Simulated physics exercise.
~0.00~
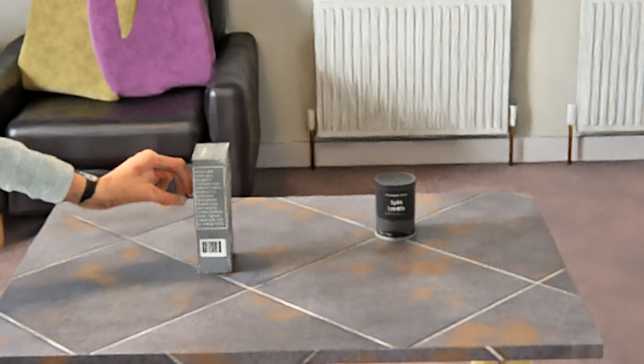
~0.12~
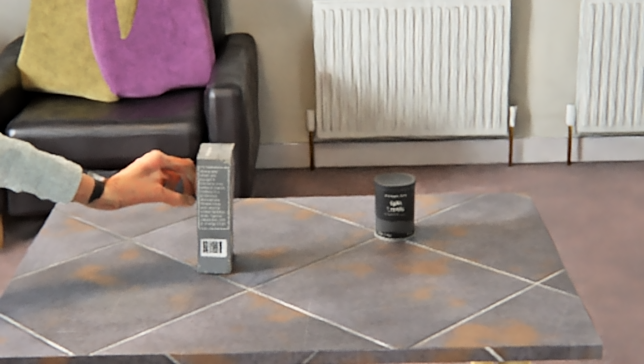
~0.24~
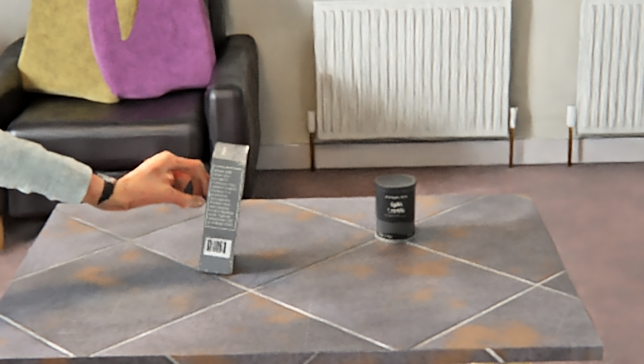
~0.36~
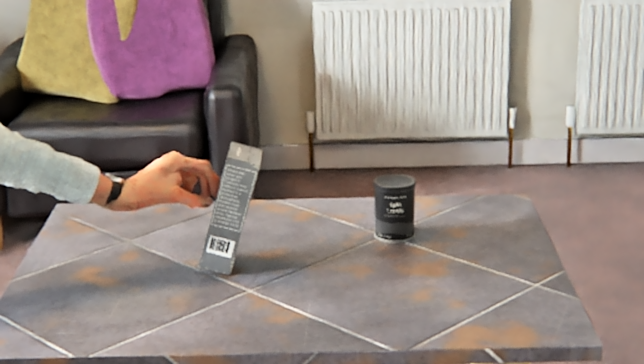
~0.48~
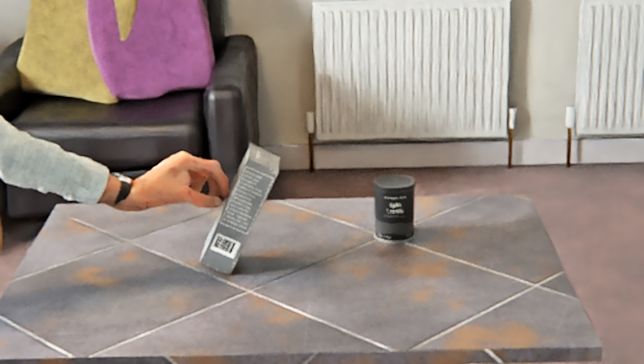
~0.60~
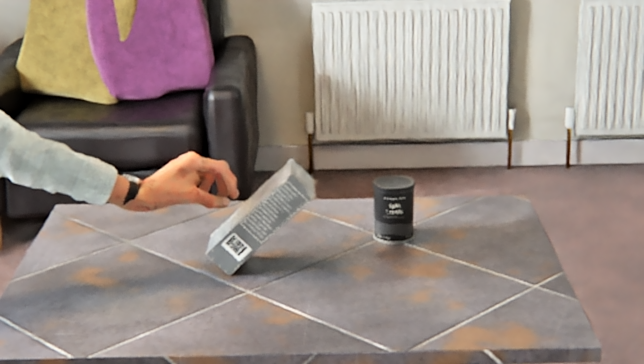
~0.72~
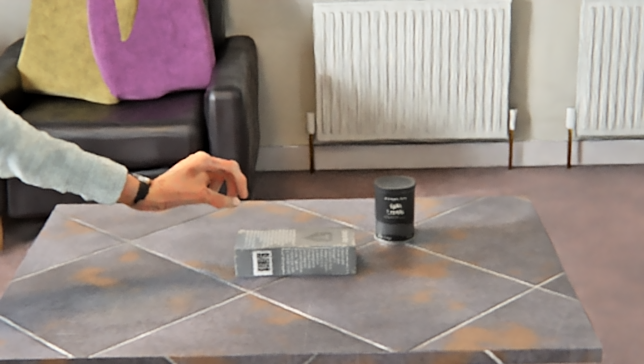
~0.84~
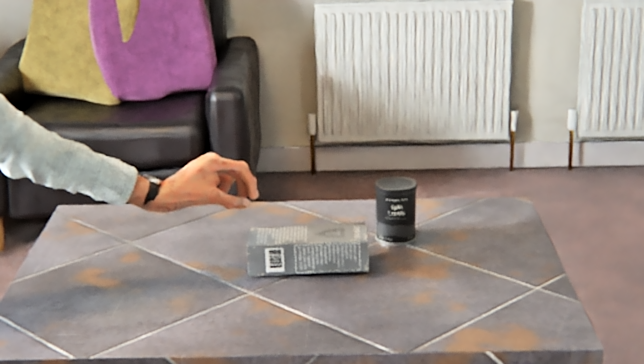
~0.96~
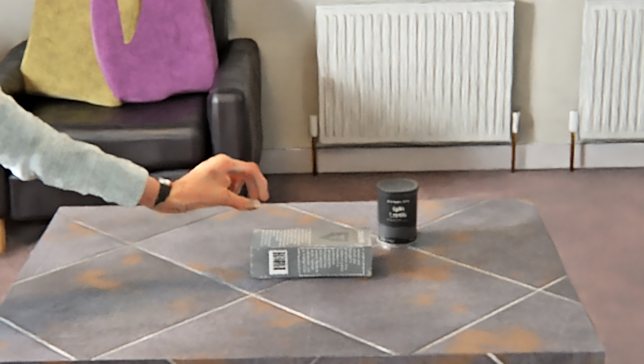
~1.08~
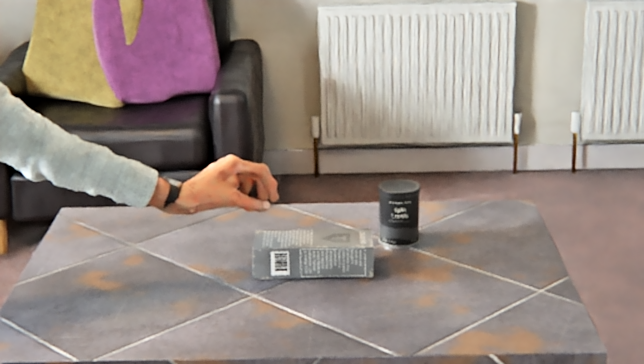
A hand pushes an upright grey packet rightward until it topples onto its side near a black tin.
